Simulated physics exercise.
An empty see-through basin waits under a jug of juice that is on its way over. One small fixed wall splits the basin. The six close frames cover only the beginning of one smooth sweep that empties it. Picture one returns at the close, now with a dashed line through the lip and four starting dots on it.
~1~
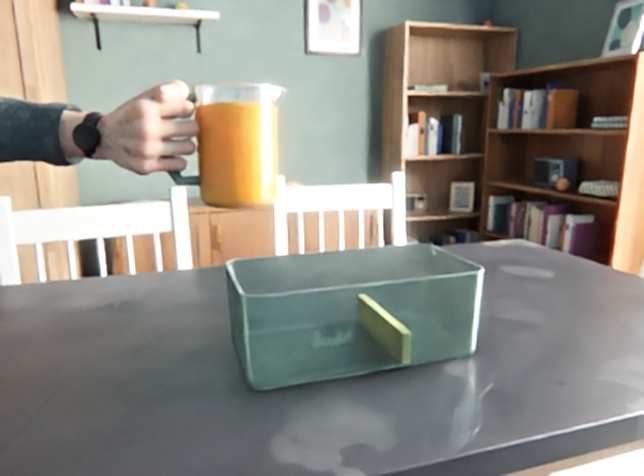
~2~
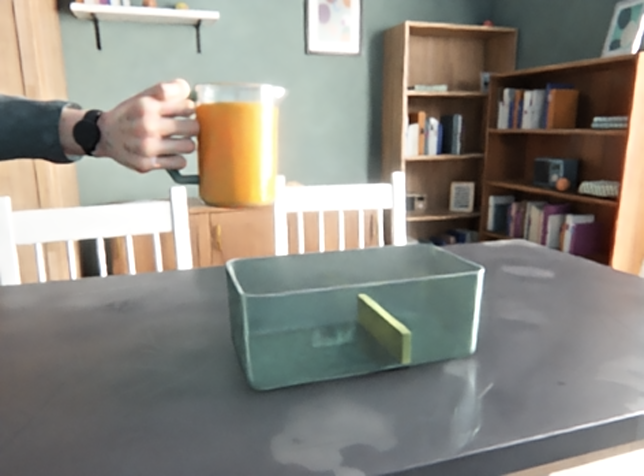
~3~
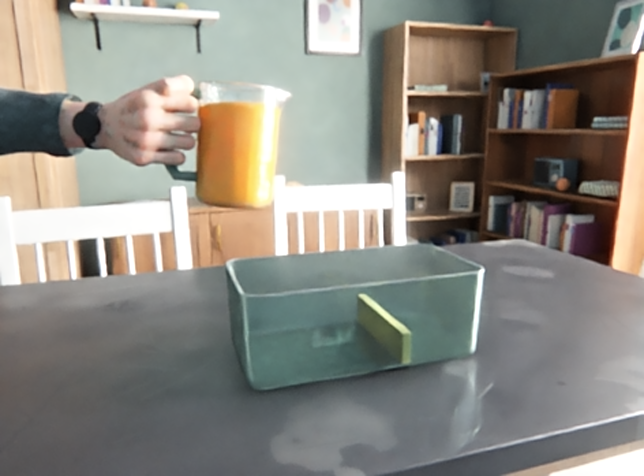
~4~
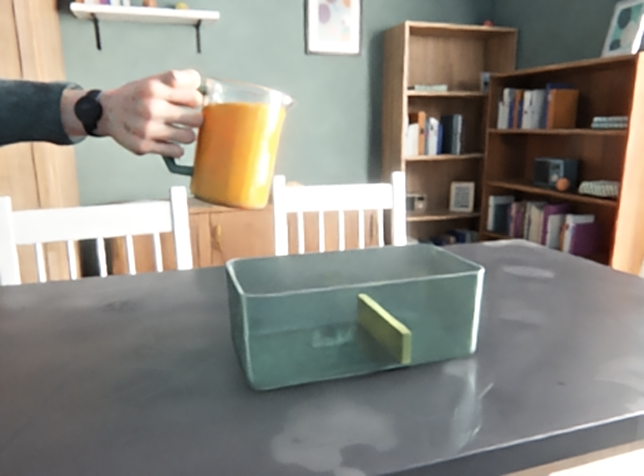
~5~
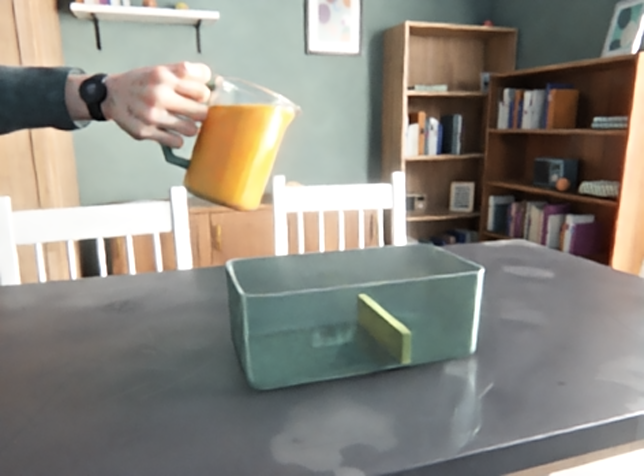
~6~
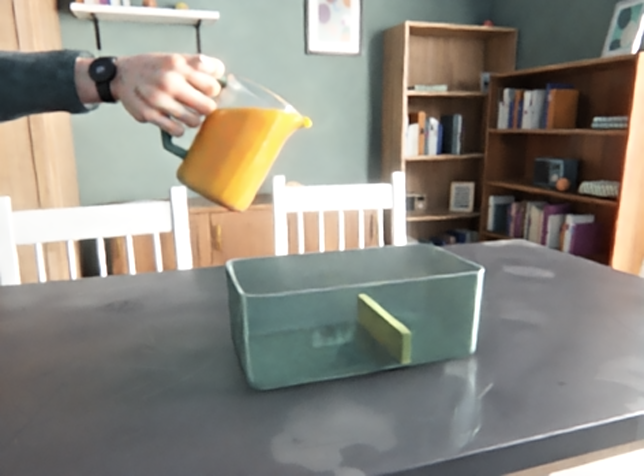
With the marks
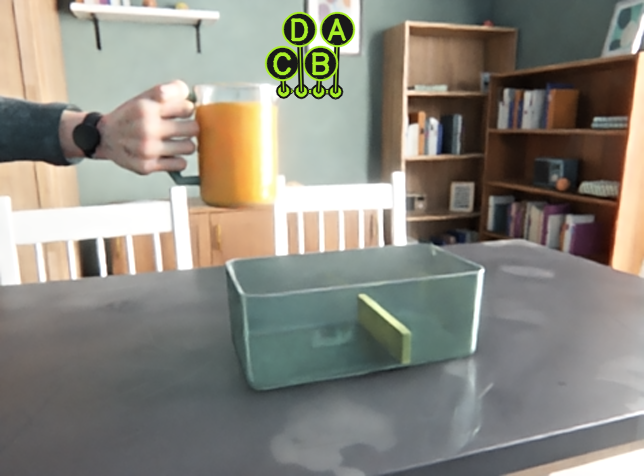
In this clip, a hand wearing a dark watch holds a clear jug of orange juice above a see-through basin with a yellow-green divider, then gradually tilts the jug to the right until juice reaches its lip.
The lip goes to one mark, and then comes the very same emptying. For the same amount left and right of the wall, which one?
Take B.
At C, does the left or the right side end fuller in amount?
More ends on the left.
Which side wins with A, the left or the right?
More ends on the right.
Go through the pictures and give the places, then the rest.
Upright, lip at (285, 91); basin from (246, 388) to (473, 351); top of the wall at (381, 311); nothing has left yet.
Upright, lip at (286, 92); nothing has left yet.
Tipped about 5°, lip at (290, 96); nothing has left yet.
Tipped about 12°, lip at (295, 103); nothing has left yet.
Tipped about 21°, lip at (300, 112); nothing has left yet.
Tipped about 31°, lip at (305, 125); juice is over the lip, down to (305, 125).
On the marked copy, A at (335, 91); B at (318, 91); C at (283, 91); D at (301, 91).
With A, about 23 % ends left of the wall and 75 % right of it.
With B, about 47 % ends left of the wall and 51 % right of it.
With C, about 91 % ends left of the wall and 6 % right of it; 3 % is lost outside.
With D, about 83 % ends left of the wall and 12 % right of it; 4 % is lost outside.
